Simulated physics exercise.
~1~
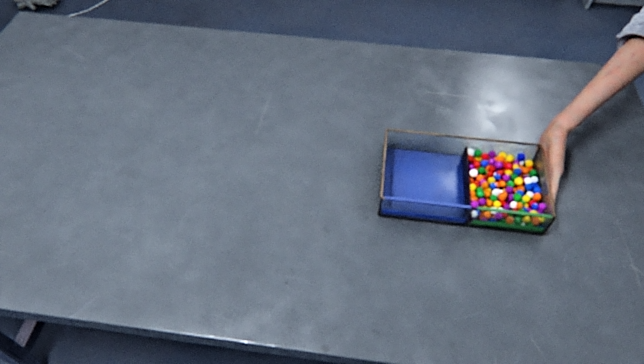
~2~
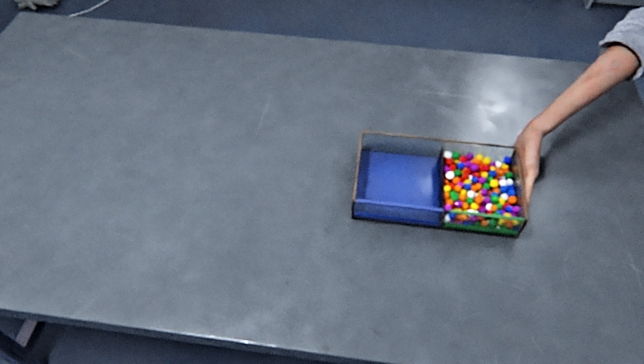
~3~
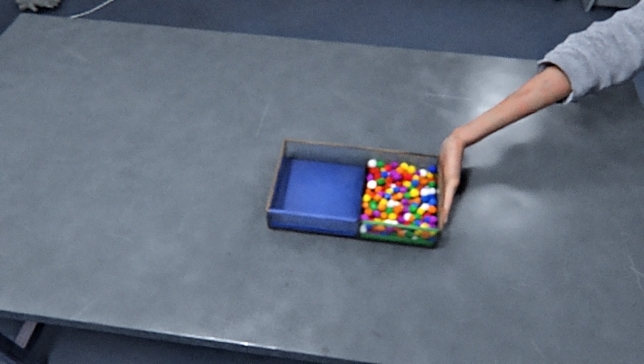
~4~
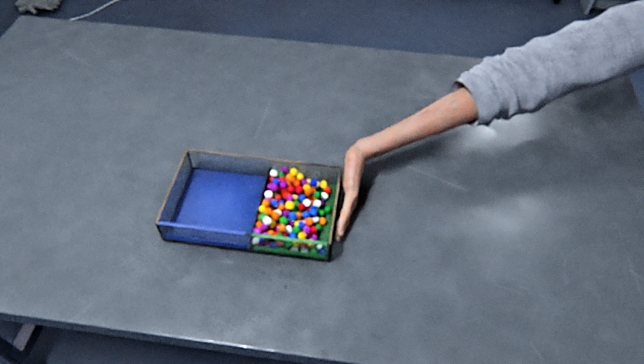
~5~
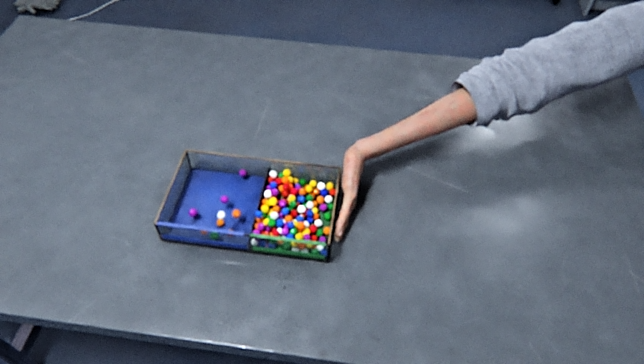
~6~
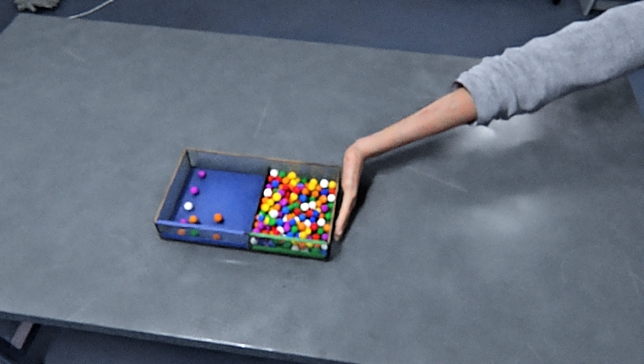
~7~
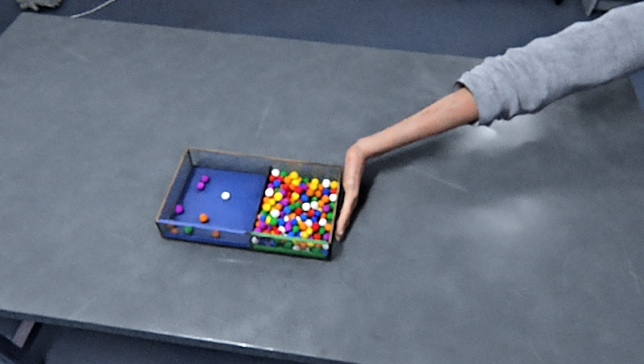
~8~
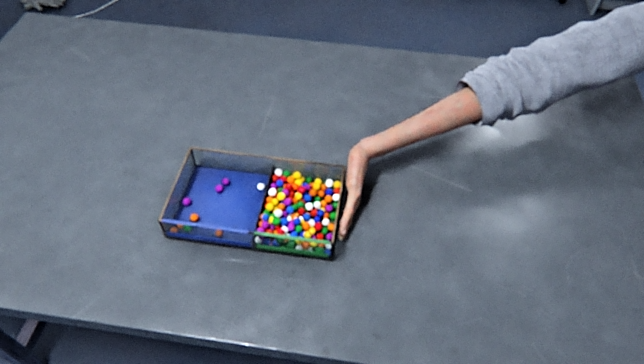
On a gray table, a hand slides a divided tray left and stops, spilling a few colorful balls into the blue side.
